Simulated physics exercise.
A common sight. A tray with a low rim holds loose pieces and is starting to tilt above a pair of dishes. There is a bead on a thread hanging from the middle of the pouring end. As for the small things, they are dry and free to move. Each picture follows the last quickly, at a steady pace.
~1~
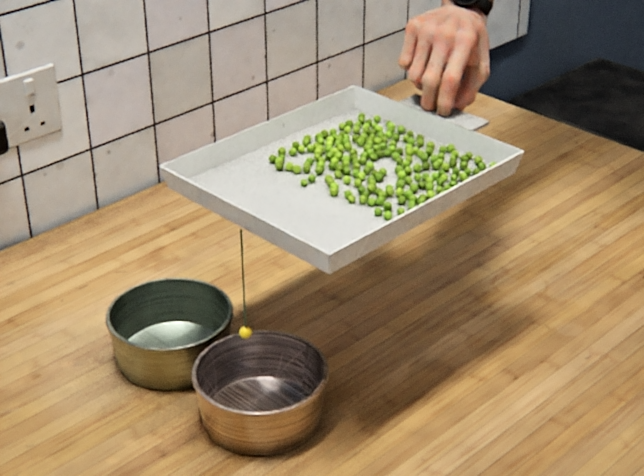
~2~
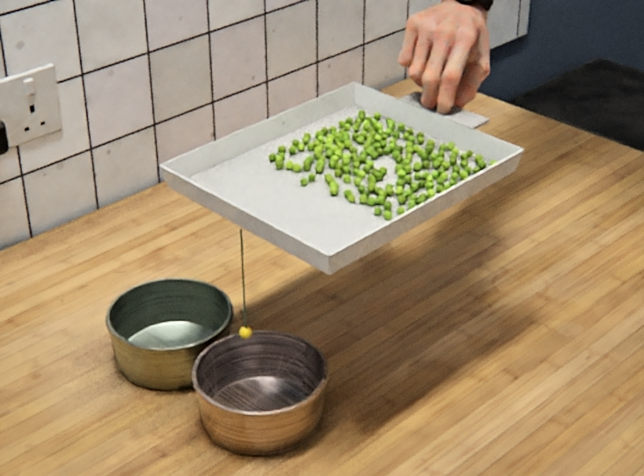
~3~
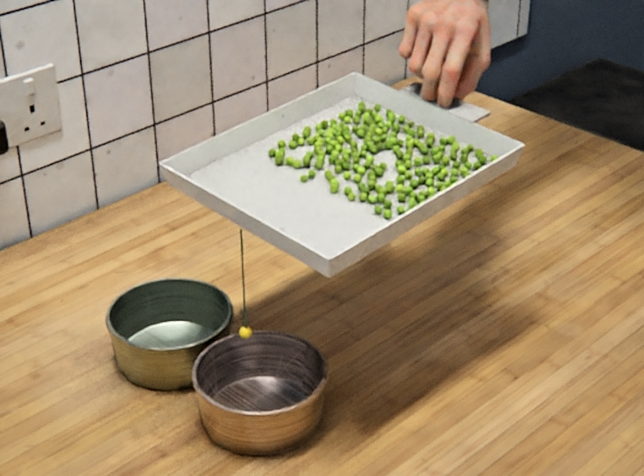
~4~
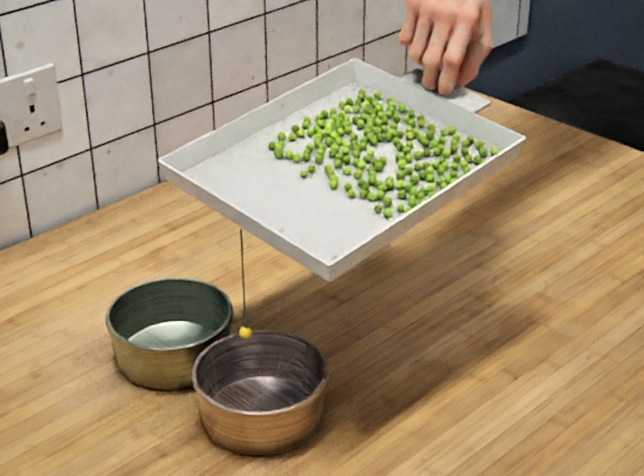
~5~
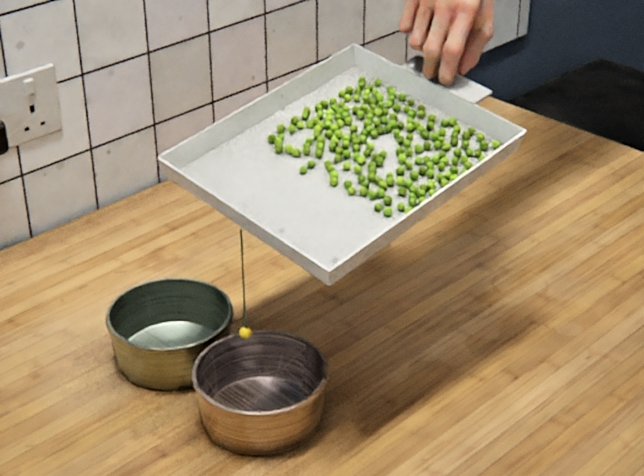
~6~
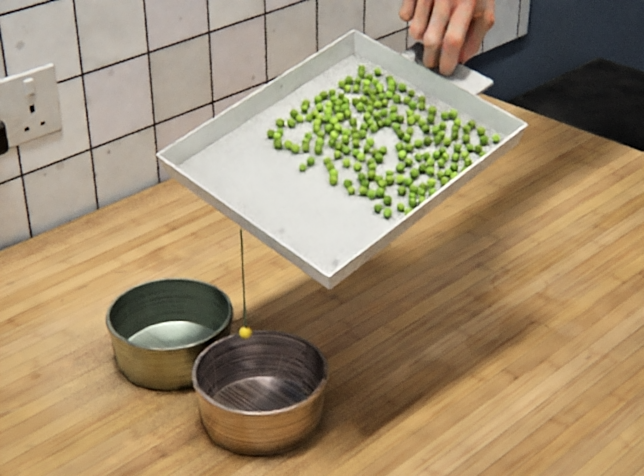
A hand gripped a pale tray of green peas above two small round dishes on a wooden counter, then gradually tilted it, lowering the right corner of its pouring end while the dishes stayed still.
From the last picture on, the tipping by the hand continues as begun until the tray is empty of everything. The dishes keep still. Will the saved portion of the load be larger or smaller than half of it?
Caught: Below half.
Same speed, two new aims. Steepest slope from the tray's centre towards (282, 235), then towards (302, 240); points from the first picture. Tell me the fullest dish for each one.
The first try: The right dish. The second: The dish on the right.
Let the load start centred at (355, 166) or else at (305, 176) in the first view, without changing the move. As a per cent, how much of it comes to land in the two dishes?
It would be roughly 40 per cent for the first and roughly 20 per cent for the second.
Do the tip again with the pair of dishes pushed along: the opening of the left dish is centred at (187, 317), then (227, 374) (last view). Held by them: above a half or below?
At place one in excess of half; at place two not up to half.
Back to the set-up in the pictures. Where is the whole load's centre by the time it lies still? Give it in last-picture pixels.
Close to (326, 452) in the last view.
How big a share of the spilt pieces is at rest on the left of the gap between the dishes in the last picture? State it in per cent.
Left portion: Around 10 %.
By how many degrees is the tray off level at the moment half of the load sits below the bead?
I'd put it at about 100 degrees.
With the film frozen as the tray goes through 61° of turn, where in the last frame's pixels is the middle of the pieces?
Close to (334, 262).
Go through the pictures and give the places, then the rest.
In the first frame, corners of the pouring end at (168, 166) and (329, 249), level; middle of the load at (374, 157), dried peas; left dish at (122, 356); right dish at (212, 419); bead on its thread at (246, 332).
In the second frame, corners of the pouring end at (167, 165) and (329, 251), level; middle of the load at (374, 155).
In the third frame, corners of the pouring end at (167, 163) and (329, 254), tipped barely, lowest at the right corner; middle of the load at (374, 150).
In the fourth frame, corners of the pouring end at (166, 160) and (329, 259), tipped a little, lowest at the right corner; middle of the load at (374, 142).
In the fifth frame, corners of the pouring end at (165, 157) and (329, 265), tipped a little, lowest at the right corner; middle of the load at (374, 134).
In the sixth frame, corners of the pouring end at (164, 154) and (329, 270), tipped clearly, lowest at the right corner; middle of the load at (374, 128); left dish at (122, 356); right dish at (212, 419).
Soon after the last picture, tray tipped steeply; nearly all on the tray; a small part outside both; a stray few in the air.
A little later, tray tipped past a quarter turn; about a quarter on the tray; about a quarter in the right dish; about half outside both; a small part in the air.
Later still, tray tipped past a quarter turn; about a quarter in the right dish; most outside both.
At rest, tray tipped past a quarter turn; about a quarter in the right dish; none in the left dish; most outside both.
